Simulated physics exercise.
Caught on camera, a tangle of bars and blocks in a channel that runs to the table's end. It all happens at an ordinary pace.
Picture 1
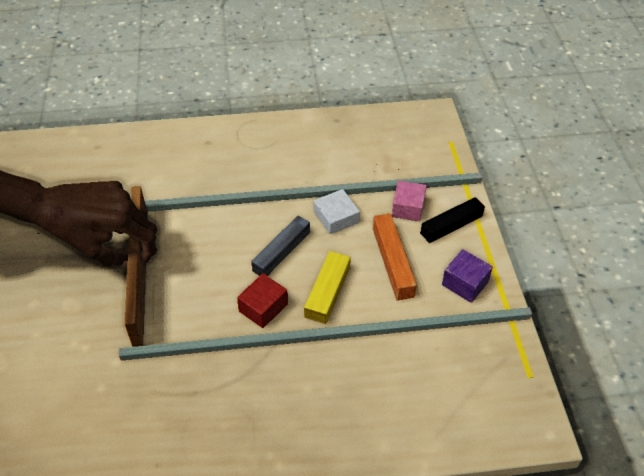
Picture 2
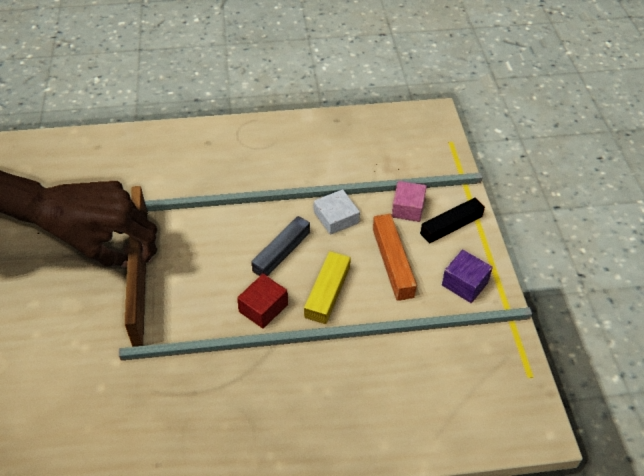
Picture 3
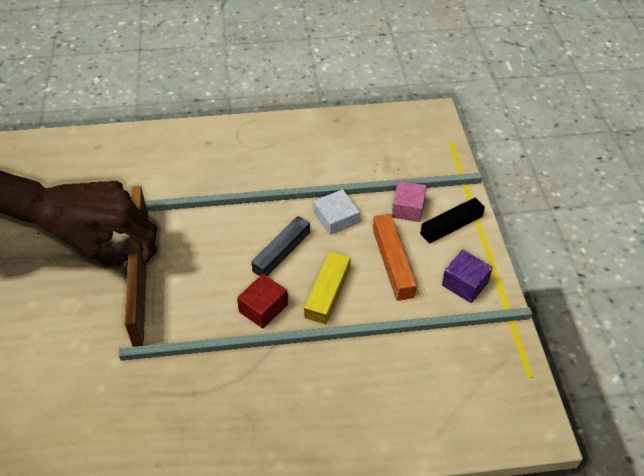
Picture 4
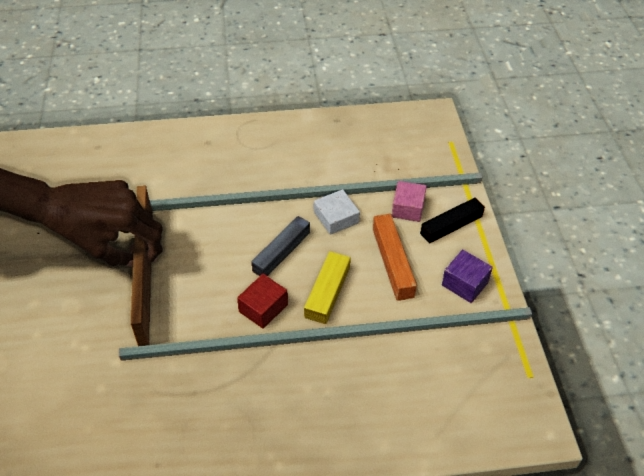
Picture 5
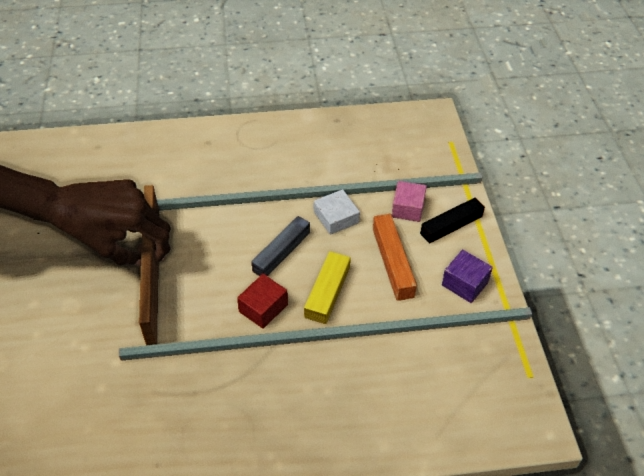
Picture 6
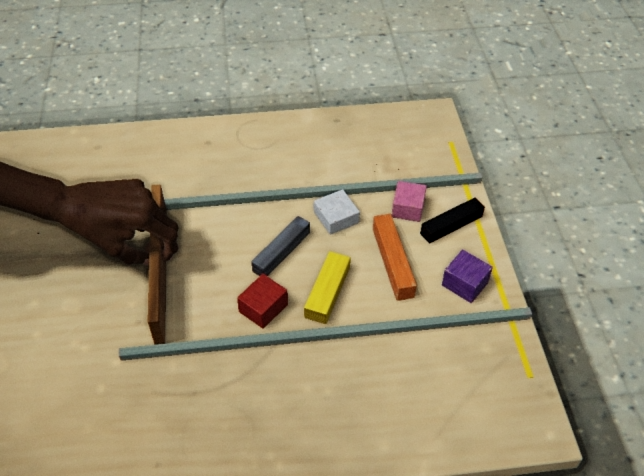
In this clip, coloured sticks and blocks lie scattered between two rails on a wooden table as a hand holds a brown board upright at the left, then slides it slightly to the right without touching them.
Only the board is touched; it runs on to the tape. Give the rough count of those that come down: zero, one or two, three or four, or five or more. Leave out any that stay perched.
Outcome: The number that fall off is five or more.
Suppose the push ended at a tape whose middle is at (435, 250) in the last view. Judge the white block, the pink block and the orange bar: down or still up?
The white block does not fall; the pink block does not fall; the orange bar is kept.
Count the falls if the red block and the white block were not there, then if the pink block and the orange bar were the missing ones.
The counts: 4 and 4.
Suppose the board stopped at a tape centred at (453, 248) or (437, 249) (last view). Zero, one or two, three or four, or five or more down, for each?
For each place: 3 or 4; one to two.
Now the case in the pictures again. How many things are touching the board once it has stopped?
It touches 2.
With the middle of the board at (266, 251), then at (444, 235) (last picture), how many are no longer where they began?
First 3, then 8.
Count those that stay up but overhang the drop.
Overhanging: 1.
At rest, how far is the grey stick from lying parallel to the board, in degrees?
Some 0 degrees.
A little later, none off yet; black stick at rest near (453, 220); purple block at rest near (467, 276); pink block at rest near (409, 201).
When it is over, the number that fall off is five or more; down, yellow stick, white block, orange bar, pink block, purple block and black stick.
